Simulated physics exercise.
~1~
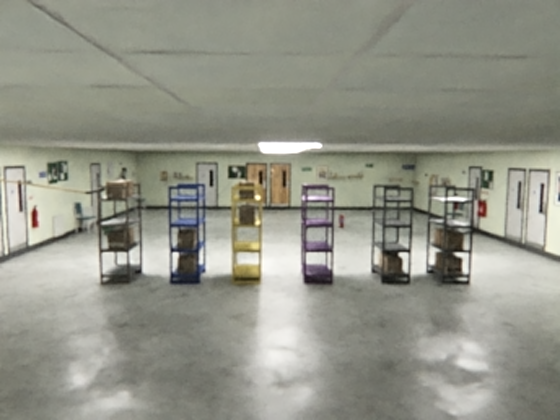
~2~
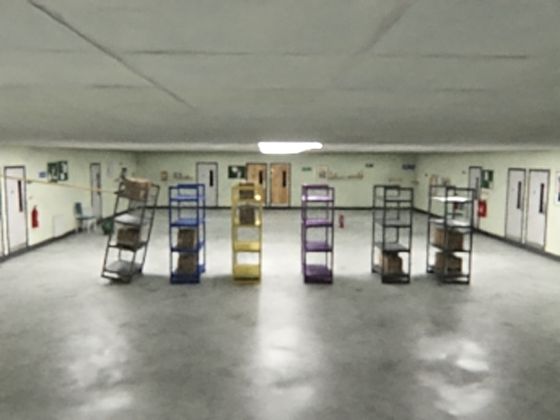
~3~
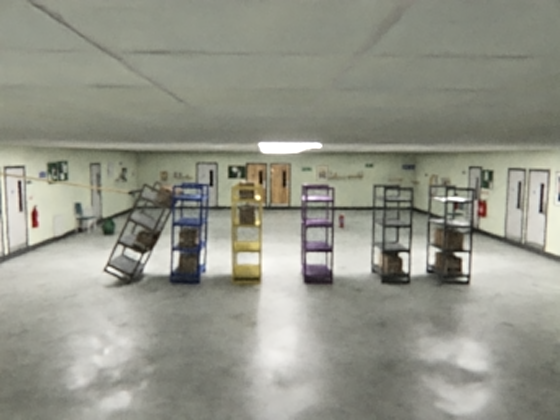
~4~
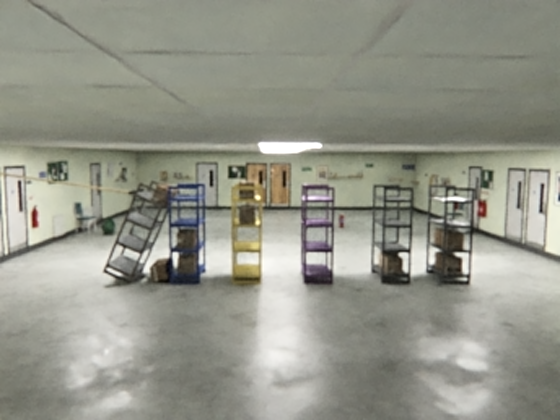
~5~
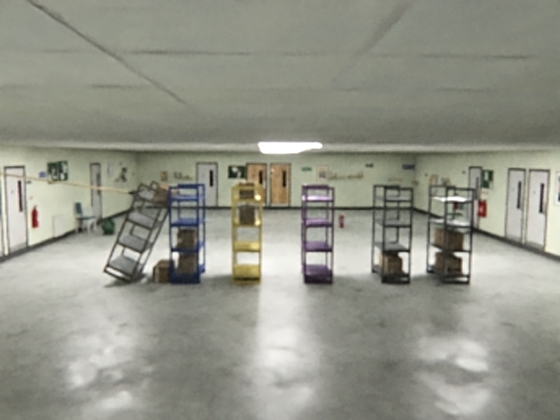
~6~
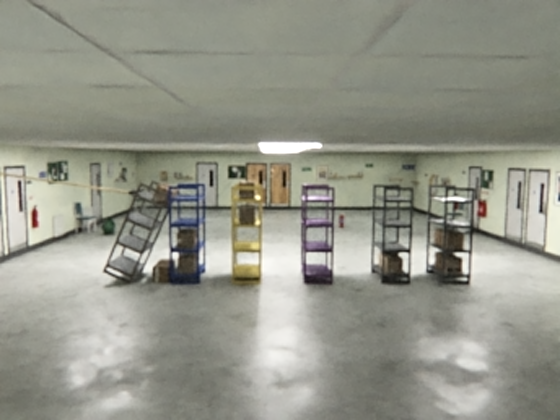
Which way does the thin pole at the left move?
The pole moves to the right, toward the row of shelf units.
